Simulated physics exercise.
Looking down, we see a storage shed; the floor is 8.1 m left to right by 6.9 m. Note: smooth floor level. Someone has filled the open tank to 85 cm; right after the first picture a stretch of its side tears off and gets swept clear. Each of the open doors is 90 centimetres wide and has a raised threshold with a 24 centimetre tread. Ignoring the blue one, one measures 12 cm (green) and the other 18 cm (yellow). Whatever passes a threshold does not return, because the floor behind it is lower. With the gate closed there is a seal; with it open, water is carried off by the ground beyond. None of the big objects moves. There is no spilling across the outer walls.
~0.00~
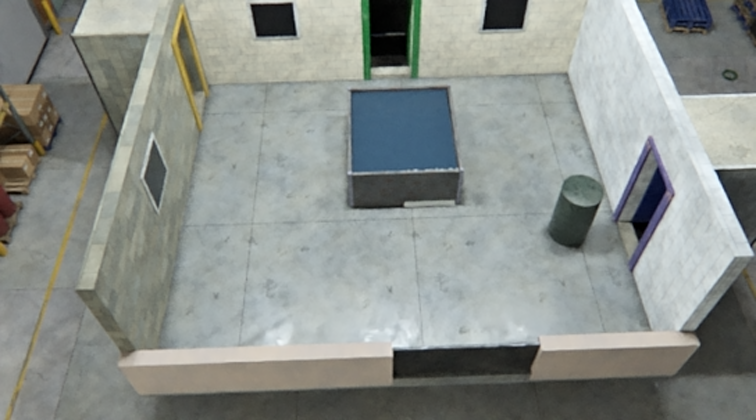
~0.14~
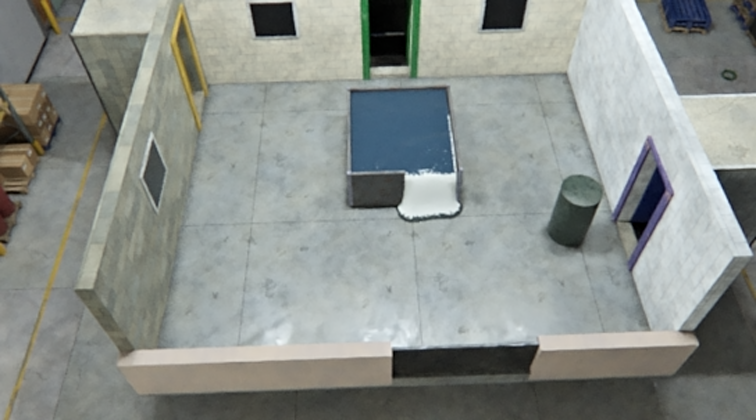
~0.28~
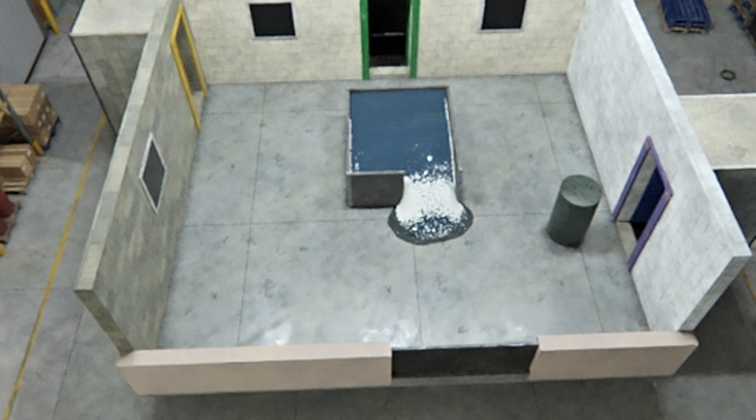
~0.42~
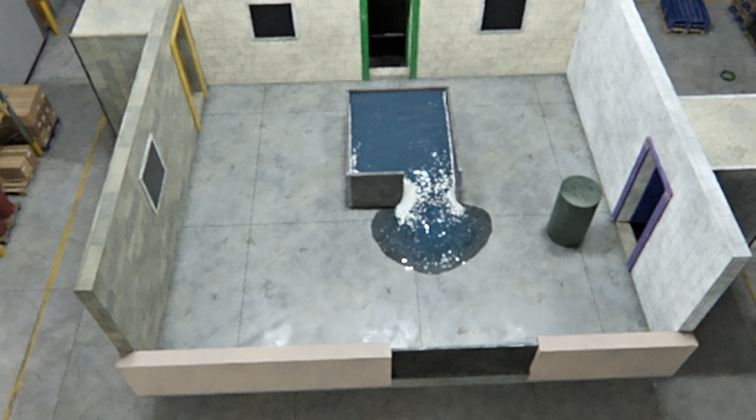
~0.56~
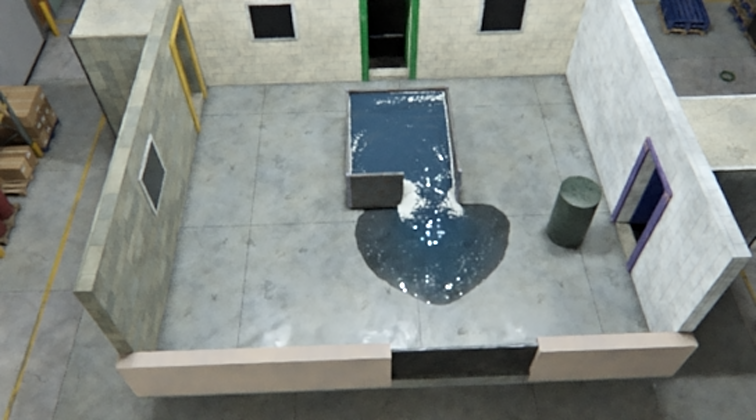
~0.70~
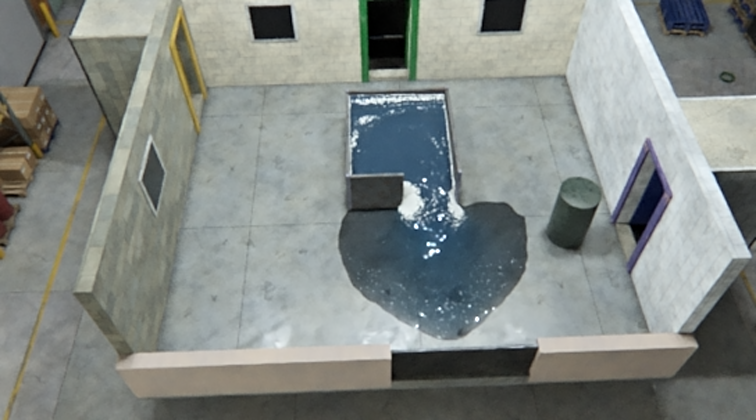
The clip shows a walled floor seen from above, where part of the near side of an open tank of still water gives way and water pours through the gap, spreading across the grey floor in a widening dark pool.
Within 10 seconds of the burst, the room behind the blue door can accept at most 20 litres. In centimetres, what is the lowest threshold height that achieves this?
12 cm.
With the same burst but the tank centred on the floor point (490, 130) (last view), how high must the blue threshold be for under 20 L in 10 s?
I'd put it at close to 25 cm.
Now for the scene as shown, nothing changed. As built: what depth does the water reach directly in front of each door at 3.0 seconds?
Door by door in cm - blue 8, green 0, yellow 0.
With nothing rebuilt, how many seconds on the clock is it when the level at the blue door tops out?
I'd guess close to 7.0 seconds.
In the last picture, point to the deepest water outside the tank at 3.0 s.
Look close to (648, 357).
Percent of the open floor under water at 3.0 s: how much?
About 35 per cent.
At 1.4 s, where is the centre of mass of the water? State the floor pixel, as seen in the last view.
Approximately (412, 196).
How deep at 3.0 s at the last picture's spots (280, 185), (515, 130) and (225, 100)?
Depth: About 0, 0, 0 cm.
After 1.4 s water covers 25 % of the floor, deepest (43 cm) near (430, 214); it has not reached the blue door.
After 3.0 s water covers 35 % of the floor, deepest (36 cm) near (648, 357); 8 cm at the blue door, 0 litres in over its 7 cm threshold.
After 10.0 s water covers 100 % of the floor, deepest (14 cm) near (352, 94); 10 cm at the blue door, 88 litres in over its 7 cm threshold.
At the blue door as built, the water arrived by 2.4 s and peaked near 14 cm at 7.0 s.
With a threshold of 10.5 cm, 34 litres would have come in within the 10 s; with 14 cm, 10 litres. So under 20 litres takes about 12 cm.
